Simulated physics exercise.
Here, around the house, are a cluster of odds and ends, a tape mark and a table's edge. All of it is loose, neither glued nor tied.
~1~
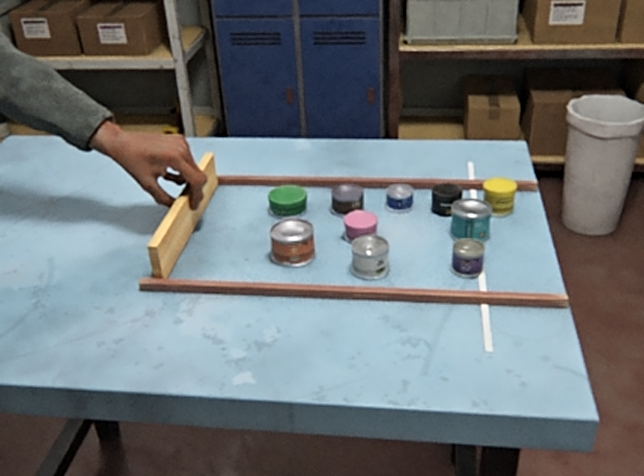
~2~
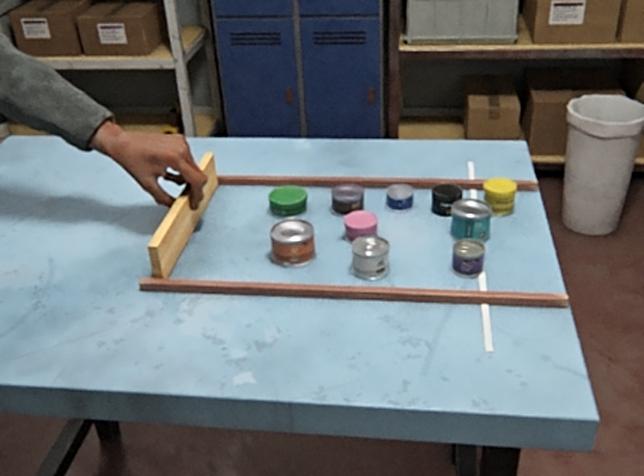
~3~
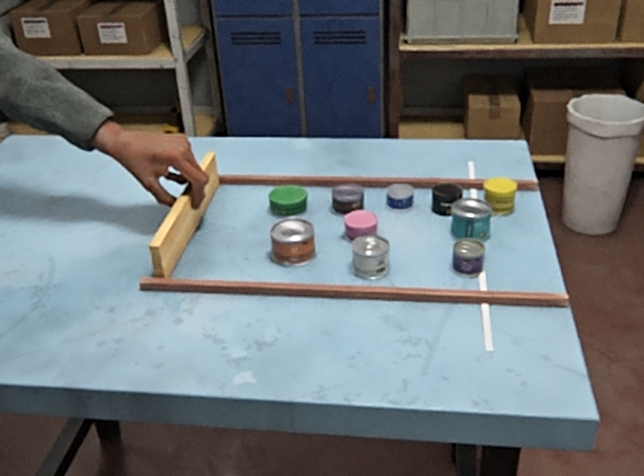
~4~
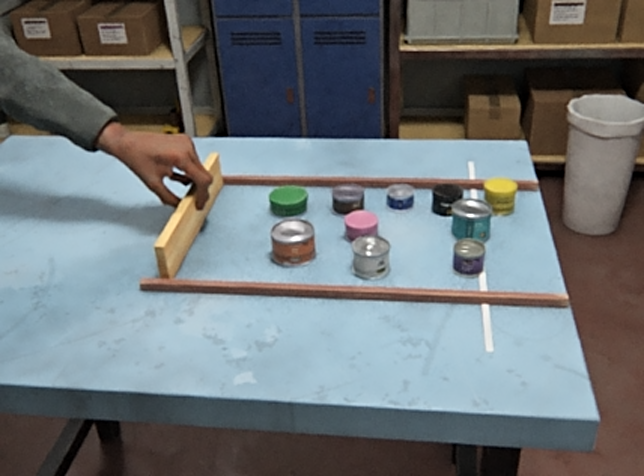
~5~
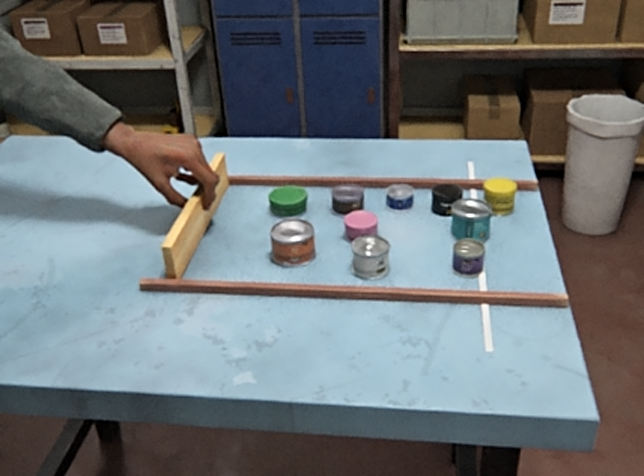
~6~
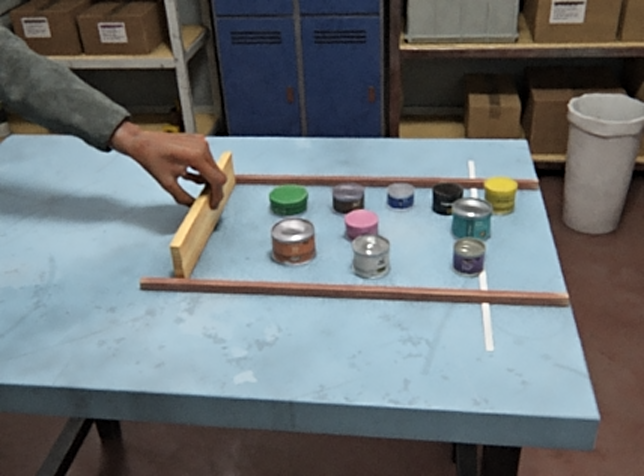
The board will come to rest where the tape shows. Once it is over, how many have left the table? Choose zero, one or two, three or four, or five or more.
One or two of them have left the table.
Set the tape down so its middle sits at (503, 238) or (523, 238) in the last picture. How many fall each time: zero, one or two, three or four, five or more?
Falls: Either three or four; five or over.
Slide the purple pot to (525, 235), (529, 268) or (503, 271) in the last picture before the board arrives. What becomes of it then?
Taking the three spots in turn, the purple pot holds its place, then holds its place, then holds its place.
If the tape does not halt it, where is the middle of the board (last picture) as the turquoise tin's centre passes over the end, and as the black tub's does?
Turquoise tin over the end: About (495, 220). Black tub over the end: About (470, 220).
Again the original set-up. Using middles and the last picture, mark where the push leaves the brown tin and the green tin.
Okay, so first (521, 197), and next (498, 211).
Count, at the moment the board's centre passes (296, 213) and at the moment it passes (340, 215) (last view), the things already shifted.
Counts: 3, 6.
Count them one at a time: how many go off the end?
Count: 2.
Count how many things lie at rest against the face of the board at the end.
Number in contact with it: 5.
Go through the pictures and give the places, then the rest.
Yellow pot (499, 197); turquoise tin (471, 221); purple pot (468, 258); board (187, 212); tape (478, 238), in the first picture.
Turquoise tin (471, 221); white tin (371, 258), in the second picture.
Purple pot (468, 258); brown tin (348, 200), in the third picture.
Yellow pot (500, 197); blue tin (400, 198), in the fourth picture.
Turquoise tin (471, 221); orange pot (293, 243), in the fifth picture.
Yellow pot (500, 196); turquoise tin (471, 220); purple pot (469, 258); board (207, 211); tape (479, 237), in the sixth picture.
Soon after, none off yet; yellow pot at rest near (500, 196); turquoise tin at rest near (471, 220); purple pot at rest near (469, 258).
After that, none off yet; yellow pot moving near (510, 197); turquoise tin at rest near (471, 220); purple pot at rest near (469, 258).
In the end, the number that fall off is one or two; gone, black tub and yellow pot.
